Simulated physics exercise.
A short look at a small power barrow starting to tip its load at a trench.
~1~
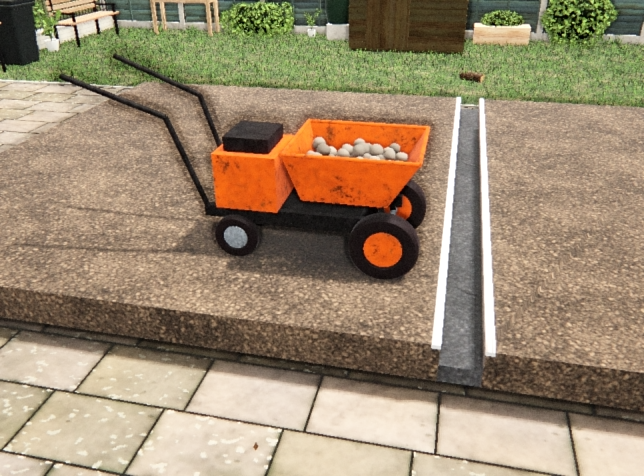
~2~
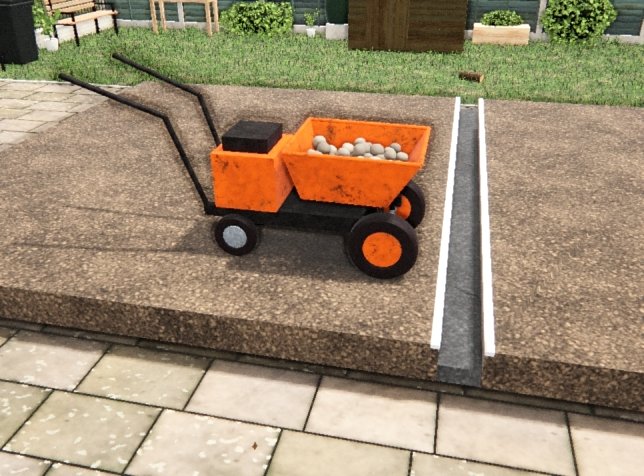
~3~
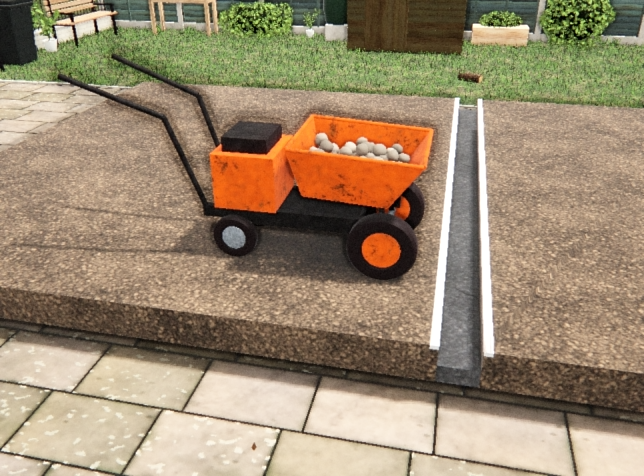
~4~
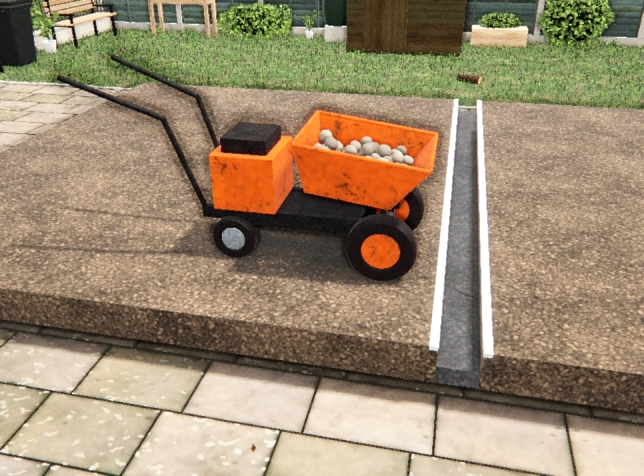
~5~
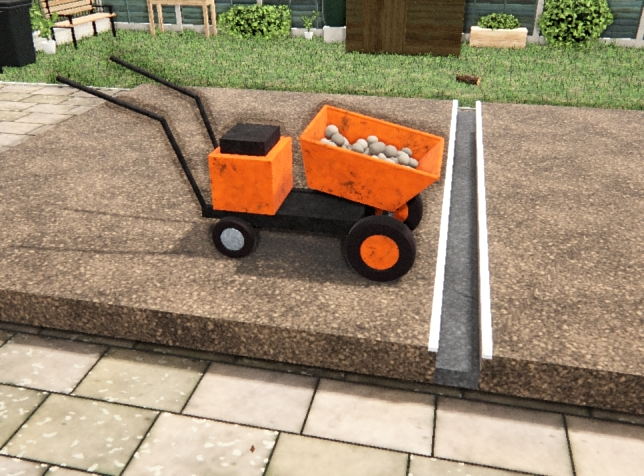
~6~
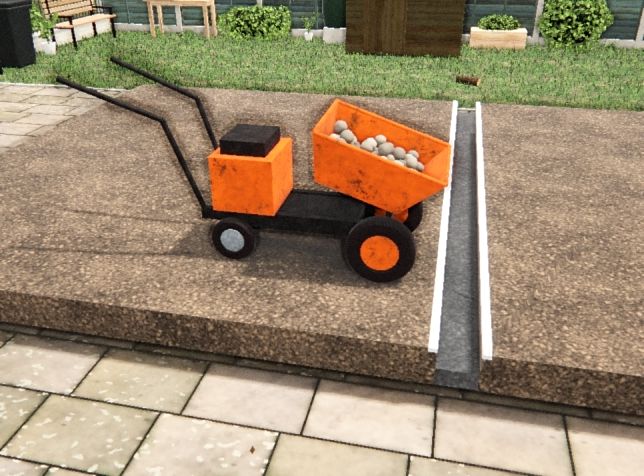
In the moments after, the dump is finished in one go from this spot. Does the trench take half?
Between the edges lies less than half of the load.
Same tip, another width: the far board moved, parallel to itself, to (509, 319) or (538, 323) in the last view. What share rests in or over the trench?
In turn 60 and 90 in a hundred.
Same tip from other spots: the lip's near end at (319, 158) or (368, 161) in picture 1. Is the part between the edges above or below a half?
One: The smaller part. Two: Over half.
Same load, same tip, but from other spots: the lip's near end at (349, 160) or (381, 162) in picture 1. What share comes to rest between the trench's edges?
In turn 60 and 80 in a hundred.
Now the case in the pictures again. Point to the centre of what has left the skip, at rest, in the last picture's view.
Roughly at (510, 262).
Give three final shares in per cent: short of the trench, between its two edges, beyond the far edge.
About: Short 0, between 15, beyond 80 per cent.
Soon after the last picture, skip tipped steeply; all in the skip.
A little later, skip tipped right over; most in the skip; a small part beyond it; a stray few falling.
Later still, skip tipped right over; about a quarter in the skip; a small part in or heaped over the trench; most beyond it.
By the end, skip tipped right over; a small part in the skip; a small part in or heaped over the trench; most beyond it.
